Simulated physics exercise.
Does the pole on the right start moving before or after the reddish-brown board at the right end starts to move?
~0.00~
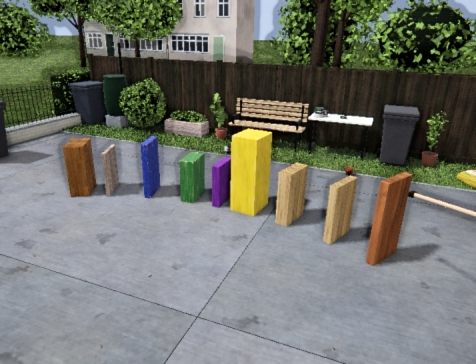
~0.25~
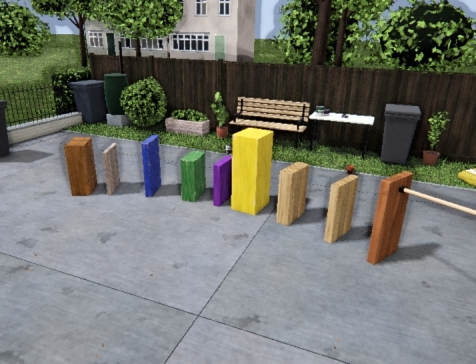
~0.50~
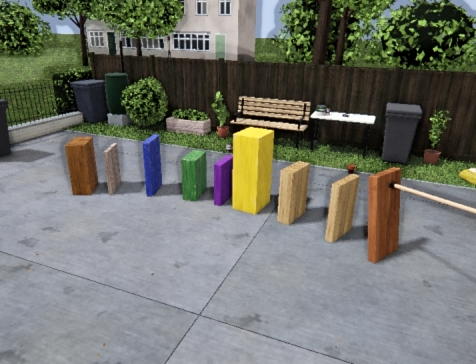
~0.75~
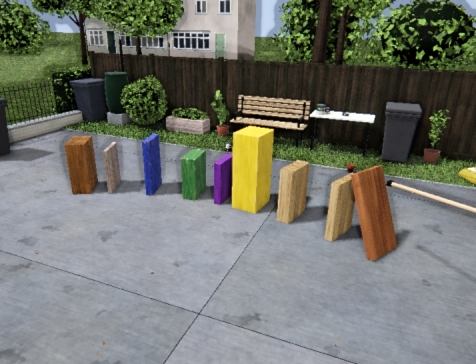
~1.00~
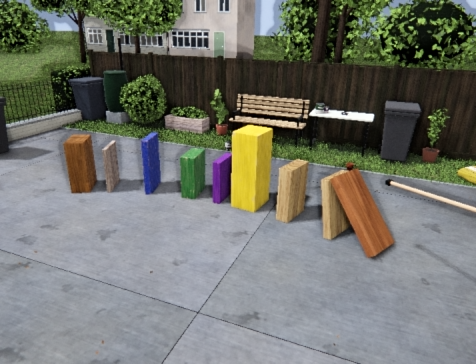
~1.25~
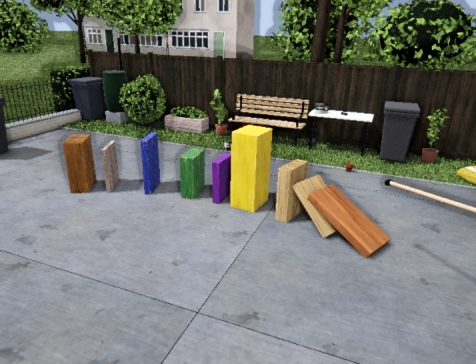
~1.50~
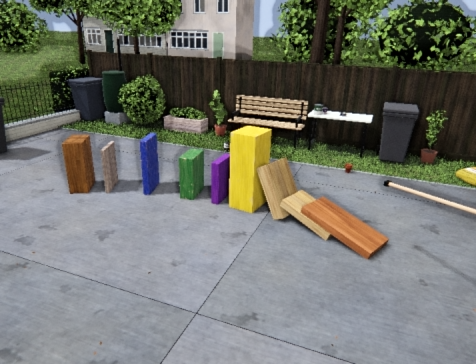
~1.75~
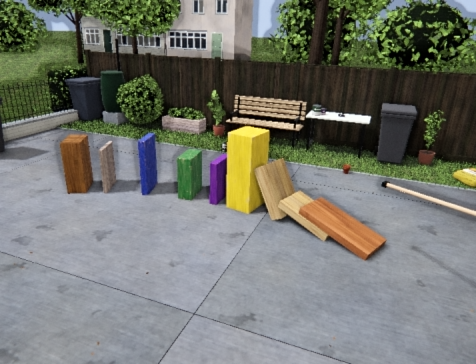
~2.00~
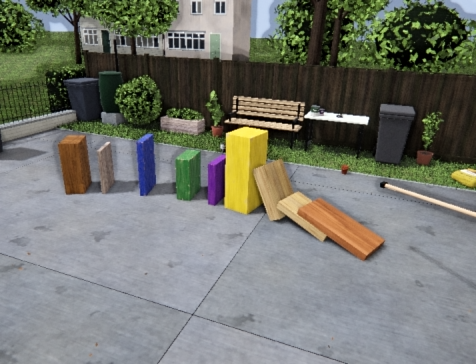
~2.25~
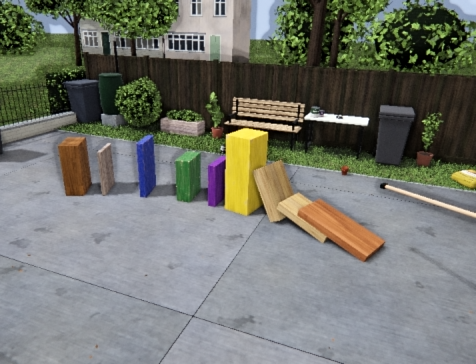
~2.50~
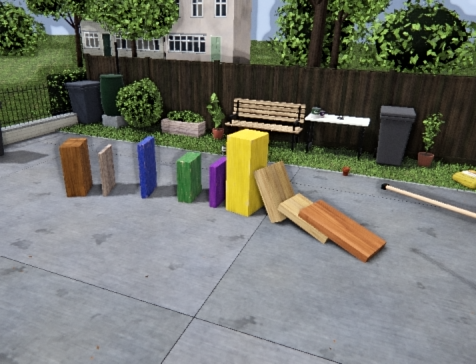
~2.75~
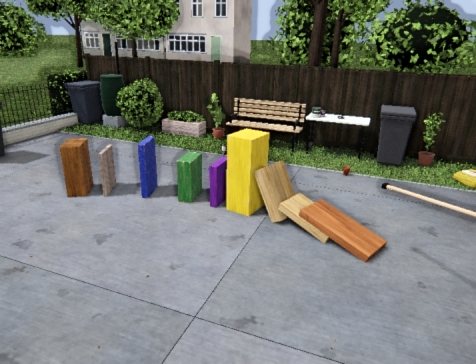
The pole starts moving before the board does. It slides in to the left while the reddish-brown board is still standing, and only afterwards does the board begin to tip.
